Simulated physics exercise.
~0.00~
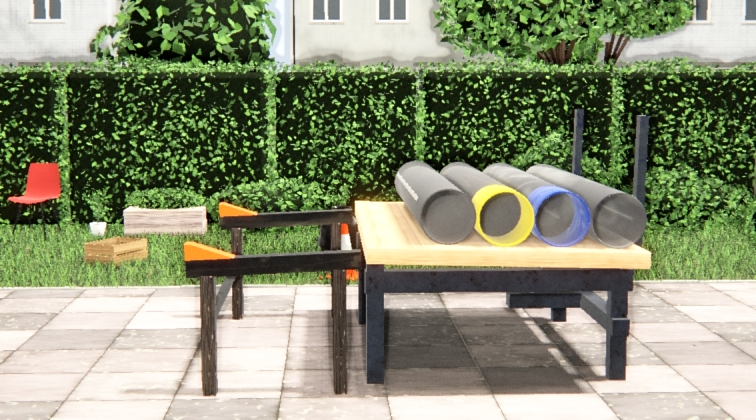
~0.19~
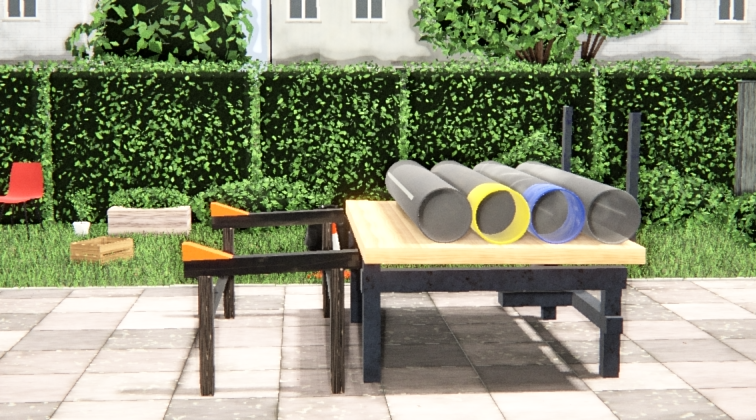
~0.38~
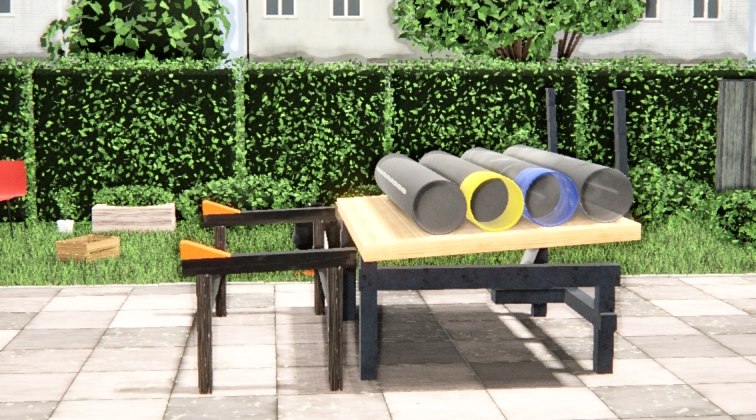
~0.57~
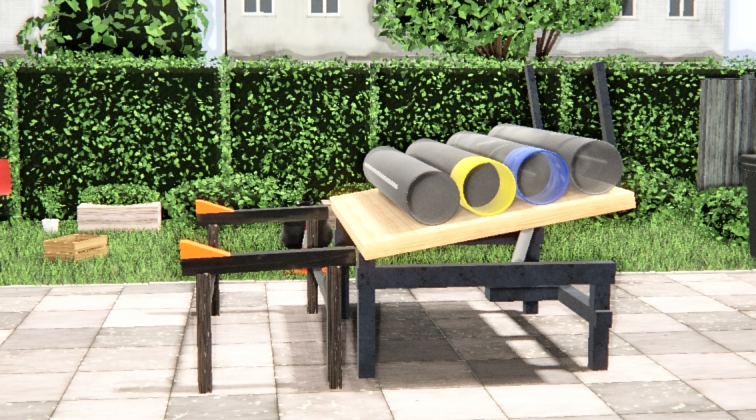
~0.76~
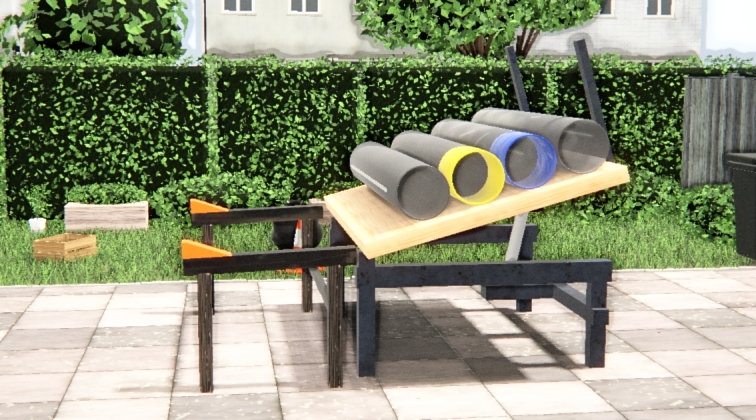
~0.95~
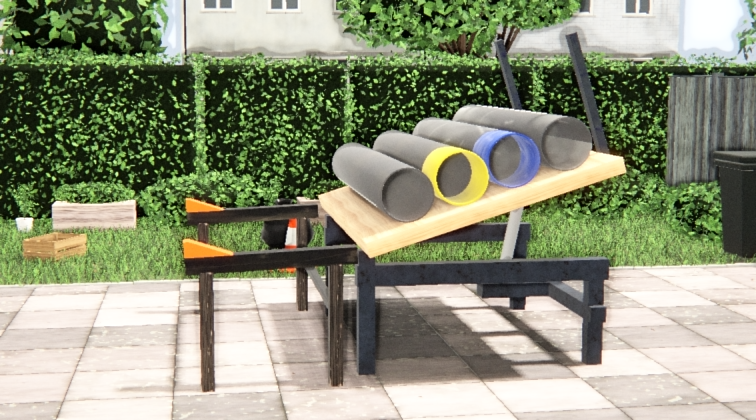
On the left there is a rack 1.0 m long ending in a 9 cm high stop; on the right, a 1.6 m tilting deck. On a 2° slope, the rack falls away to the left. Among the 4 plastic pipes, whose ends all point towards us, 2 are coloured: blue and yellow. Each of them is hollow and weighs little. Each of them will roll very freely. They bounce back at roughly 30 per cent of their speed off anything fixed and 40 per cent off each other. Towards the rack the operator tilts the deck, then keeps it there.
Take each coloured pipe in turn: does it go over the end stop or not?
In order: Blue pipe passes the stop; yellow passes the stop.
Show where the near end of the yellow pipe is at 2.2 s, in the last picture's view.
Around pixel (214, 220).
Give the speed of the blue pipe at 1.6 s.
Estimate: Some 1.5 m/s.
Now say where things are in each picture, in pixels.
The first frame shows blue (562, 220), yellow (506, 219); deck tilted 2° back; stop top at (187, 246).
The second frame shows blue (558, 217), yellow (502, 217); deck tilted 1° back.
The third frame shows blue (551, 200), yellow (496, 204); deck tilted 4° to the rack.
The fourth frame shows blue (542, 178), yellow (488, 188); deck tilted 10° to the rack.
The fifth frame shows blue (530, 162), yellow (477, 178); deck tilted 15° to the rack.
The sixth frame shows blue (514, 161), yellow (462, 178); deck tilted 17° to the rack.
Then, 1.6 s in, blue is on the deck, 30 cm from the hinge, rolling left; yellow is on the rack, 95 cm from the rack's far end, rolling left; 0 lost over the end.
Then, 2.2 s in, blue is on the rack, 50 cm from the rack's far end, rolling left; yellow is on the rack, 15 cm from the rack's far end, rolling left; 1 lost over the end.
Then, 3.0 s in, blue is beyond the stop and falling; yellow is beyond the stop, on the ground; 3 lost over the end.
In the end (10.9 s), blue is over the stop, on the ground; yellow is over the stop, on the ground; 3 lost over the end.
